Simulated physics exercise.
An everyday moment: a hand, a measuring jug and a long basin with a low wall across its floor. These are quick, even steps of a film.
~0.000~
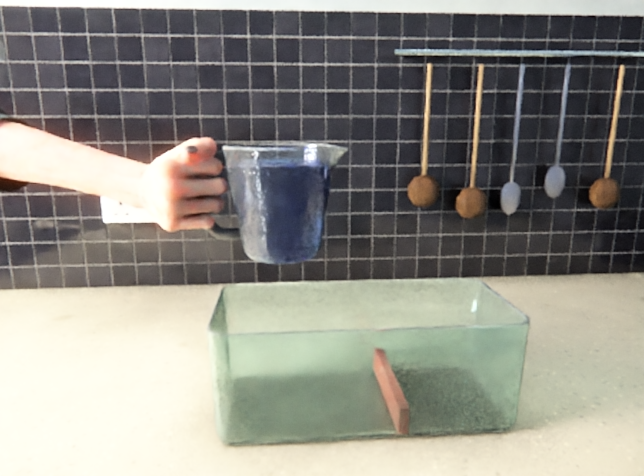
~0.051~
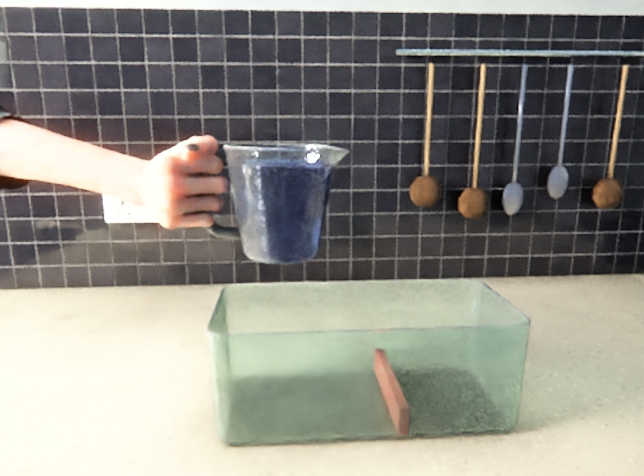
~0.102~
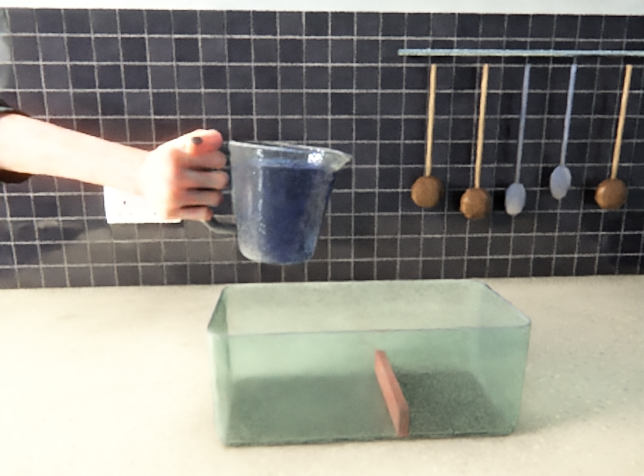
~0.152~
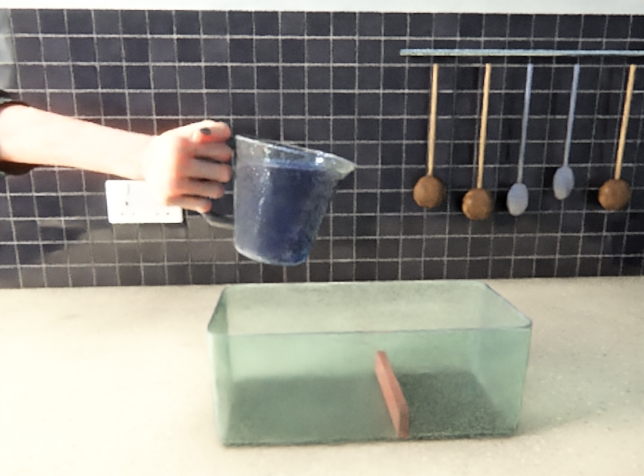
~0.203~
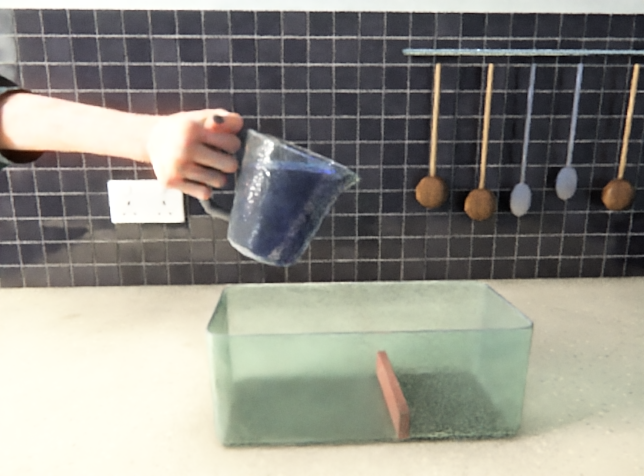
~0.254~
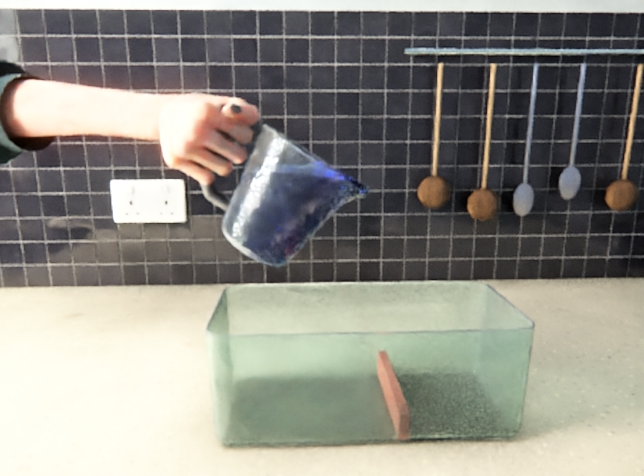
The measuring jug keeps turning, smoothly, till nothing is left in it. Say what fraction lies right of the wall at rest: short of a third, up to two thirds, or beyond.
It comes to between a third and two thirds.
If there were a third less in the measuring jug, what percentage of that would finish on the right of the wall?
Near 25 %.
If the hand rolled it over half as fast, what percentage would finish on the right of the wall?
Roughly 65 in a hundred.
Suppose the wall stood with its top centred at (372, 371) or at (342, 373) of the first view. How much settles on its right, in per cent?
In turn 75 and 95 in a hundred.
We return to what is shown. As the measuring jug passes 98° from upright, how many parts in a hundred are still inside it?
Roughly 45 in a hundred.
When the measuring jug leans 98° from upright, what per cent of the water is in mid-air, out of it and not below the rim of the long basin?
Close to 20 per cent.
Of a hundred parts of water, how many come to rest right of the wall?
Some 45 per cent.
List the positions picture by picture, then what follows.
Tilt 0°; pouring edge (348, 148); surface from (230, 163) to (331, 163); the long basin's rim runs from (216, 308) to (503, 300); the wall's top is at (389, 375), in the first frame.
Tilt 2°; pouring edge (350, 150); surface from (231, 163) to (333, 164), in the second frame.
Tilt 6°; pouring edge (353, 156); surface from (235, 160) to (335, 167), in the third frame.
Tilt 13°; pouring edge (358, 165); surface from (240, 161) to (341, 169), in the fourth frame.
Tilt 22°; pouring edge (363, 178); surface from (244, 168) to (352, 175), in the fifth frame.
Tilt 34°; pouring edge (366, 195); surface from (243, 179) to (356, 183); 1 per cent is over the edge, in the sixth frame.
A moment on, the measuring jug is tipped on its side and 44 per cent is still to pour, 7 is left of the wall and 28 right of it.
Next, the measuring jug is tipped right over and 5 per cent is still to pour, 43 is left of the wall and 47 right of it.
Then the measuring jug is tipped right over and 0 per cent is still to pour, 54 is left of the wall and 45 right of it.
Later the measuring jug is tipped right over and 0 per cent is still to pour, 54 is left of the wall and 45 right of it.
Finally, 54 per cent lies left of the wall, 45 right of it and 1 outside.
